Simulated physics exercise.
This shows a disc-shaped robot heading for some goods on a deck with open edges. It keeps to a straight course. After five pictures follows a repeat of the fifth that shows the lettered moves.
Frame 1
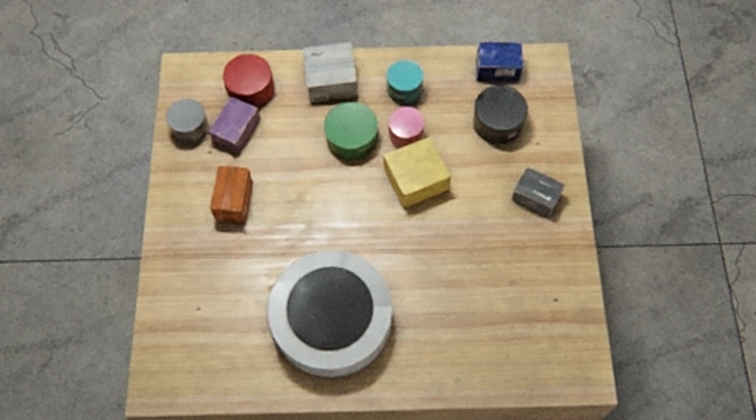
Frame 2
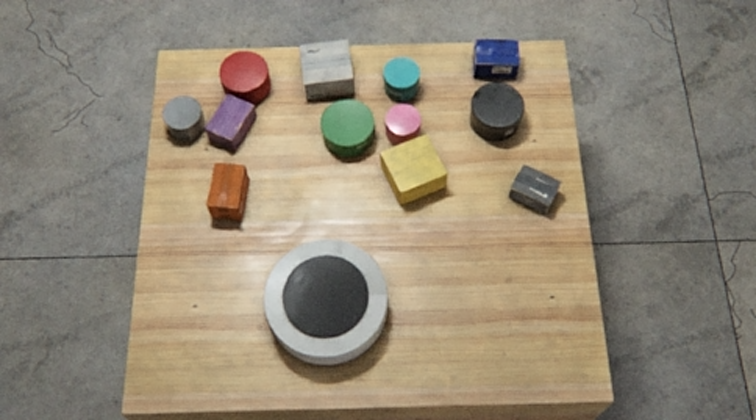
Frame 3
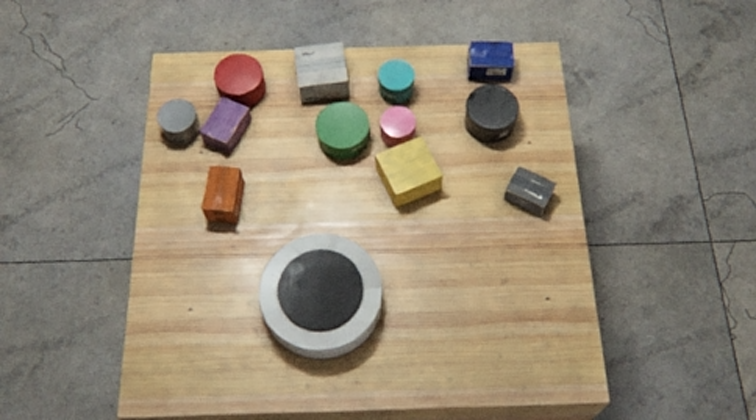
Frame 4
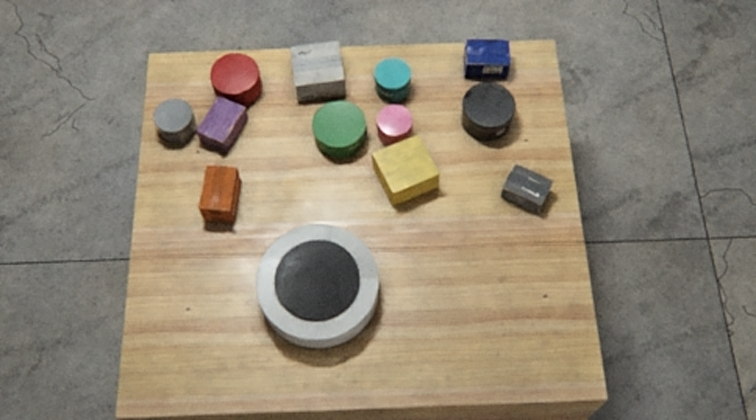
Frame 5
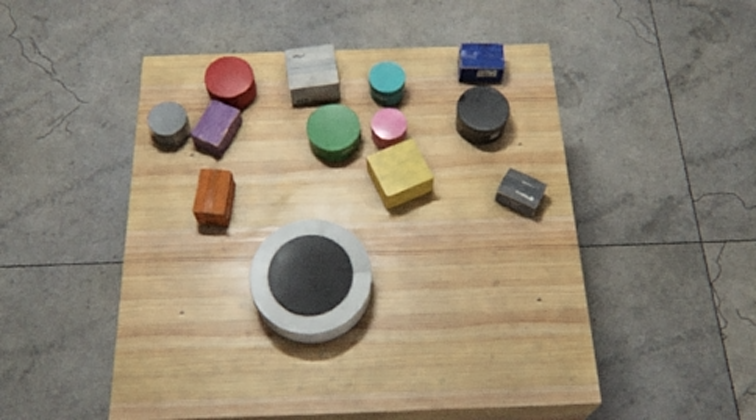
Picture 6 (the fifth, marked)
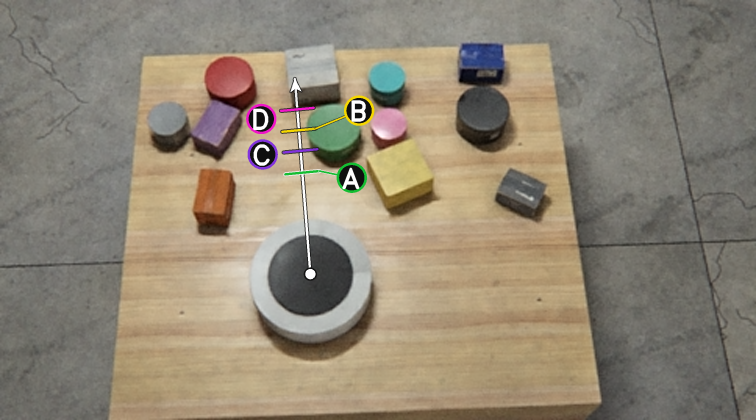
A pale wooden deck with open edges stands on a grey tiled floor, seen from above at a steep angle. A grey-and-black disc-shaped robot sits near the front, with red, grey, green, teal, pink and black round pieces and white, purple, blue, yellow, orange and dark grey blocks behind it. The robot creeps slightly toward them while the camera drifts a little, and the goods stay in place.
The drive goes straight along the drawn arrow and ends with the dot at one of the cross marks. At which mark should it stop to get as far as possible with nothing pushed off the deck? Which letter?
D is the last safe stop.
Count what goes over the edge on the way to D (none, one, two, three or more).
The count is none.
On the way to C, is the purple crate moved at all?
No.
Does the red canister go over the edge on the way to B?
No.
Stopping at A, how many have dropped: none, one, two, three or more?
The count is none.
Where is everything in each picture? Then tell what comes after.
Red canister (249, 81); green pail (351, 132); black pail (500, 115), in the first frame.
Robot (327, 301); blue box (496, 59), in the second frame.
Robot (322, 295); orange box (224, 194), in the third frame.
Robot (318, 285); white box (318, 71), in the fourth frame.
Robot (312, 280); purple crate (217, 128); yellow crate (400, 174); grey pail (170, 125), in the fifth frame.
On the copy, A at (302, 172); B at (299, 130); C at (301, 151); D at (298, 110); the arrow from (310, 274) to (295, 79); the white dot at (310, 274).
On D. First, robot (307, 217); blue box (481, 63); grey pail (170, 125).
Then, robot (302, 159); white box (314, 67); green pail (346, 101).
Finally, robot (299, 118); white box (315, 45); green pail (361, 76); nothing has fallen.
By contrast, A is safe but short; B is safe but short; C is safe but short.
